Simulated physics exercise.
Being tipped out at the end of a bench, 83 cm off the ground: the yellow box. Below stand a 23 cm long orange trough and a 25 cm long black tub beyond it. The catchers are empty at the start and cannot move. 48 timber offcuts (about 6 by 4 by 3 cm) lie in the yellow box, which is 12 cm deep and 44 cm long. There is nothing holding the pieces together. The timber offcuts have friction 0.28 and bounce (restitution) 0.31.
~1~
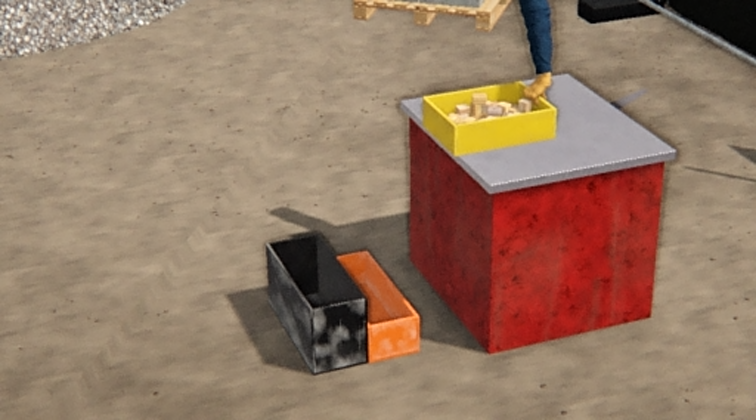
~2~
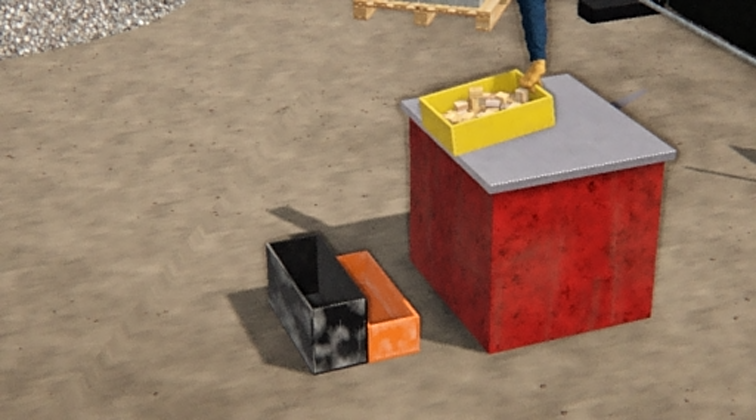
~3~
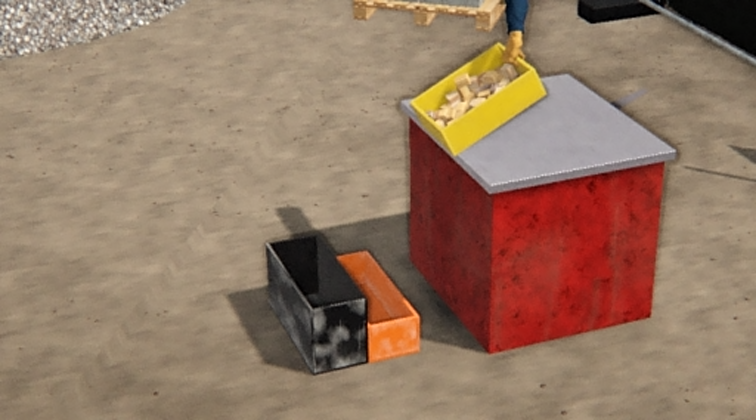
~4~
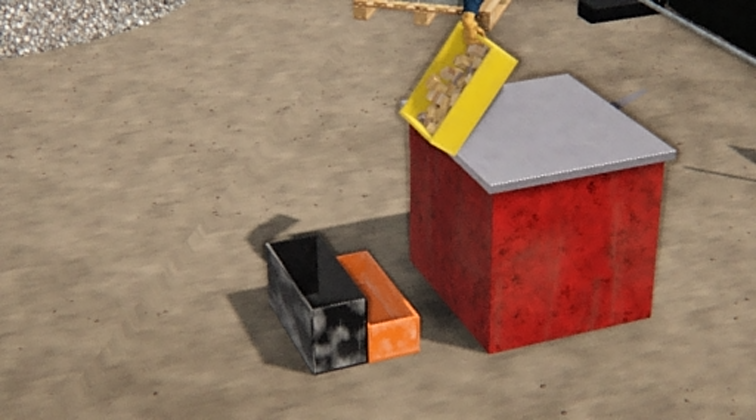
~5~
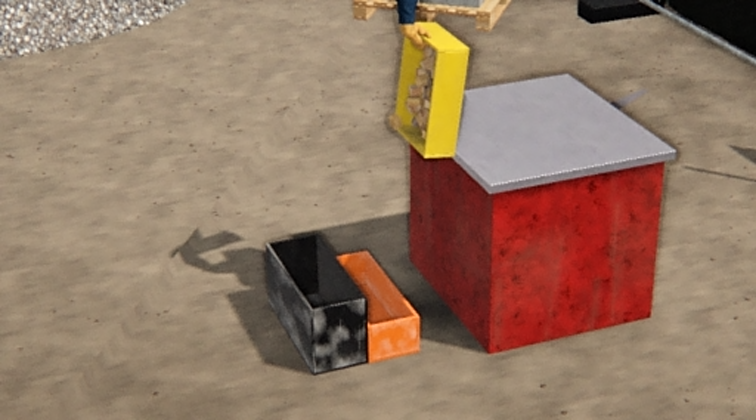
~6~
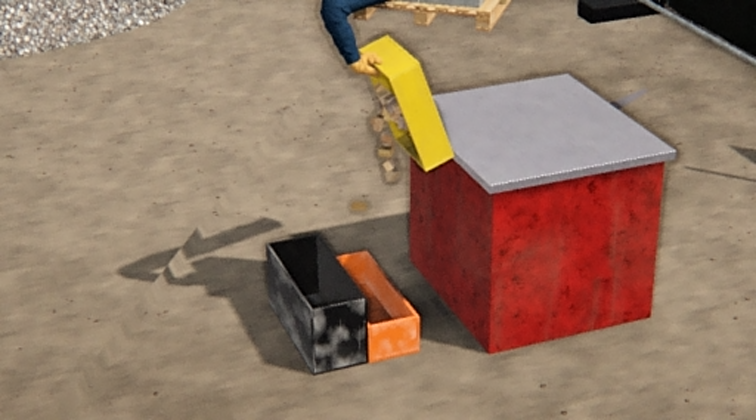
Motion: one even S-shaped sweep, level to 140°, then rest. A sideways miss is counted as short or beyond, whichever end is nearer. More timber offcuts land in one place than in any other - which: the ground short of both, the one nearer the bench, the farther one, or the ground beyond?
My answer: Nearer.
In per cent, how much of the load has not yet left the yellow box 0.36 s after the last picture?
Still in there: Some 0 per cent.
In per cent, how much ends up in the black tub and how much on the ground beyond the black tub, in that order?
35 and 0 %.
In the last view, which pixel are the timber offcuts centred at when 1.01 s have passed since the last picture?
The middle lies near (355, 321).
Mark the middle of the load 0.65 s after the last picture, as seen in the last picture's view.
Roughly at pixel (359, 318).
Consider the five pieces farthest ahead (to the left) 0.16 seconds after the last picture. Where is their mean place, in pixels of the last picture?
About (332, 206).
Then, 0.16 s after the last picture, tilt 132°; 19 still in the yellow box, 1 in the orange trough and 28 in the air.
Then, 0.36 s after the last picture, tilt 140°; 12 in the orange trough, 15 in the black tub and 21 in the air.
Then, 0.65 s after the last picture, tilt 140°; 30 in the orange trough, 16 in the black tub and 2 in the air.
Final count (1.01 s after the last picture), 31 in the orange trough, 16 in the black tub and 1 on the ground short of the orange trough.
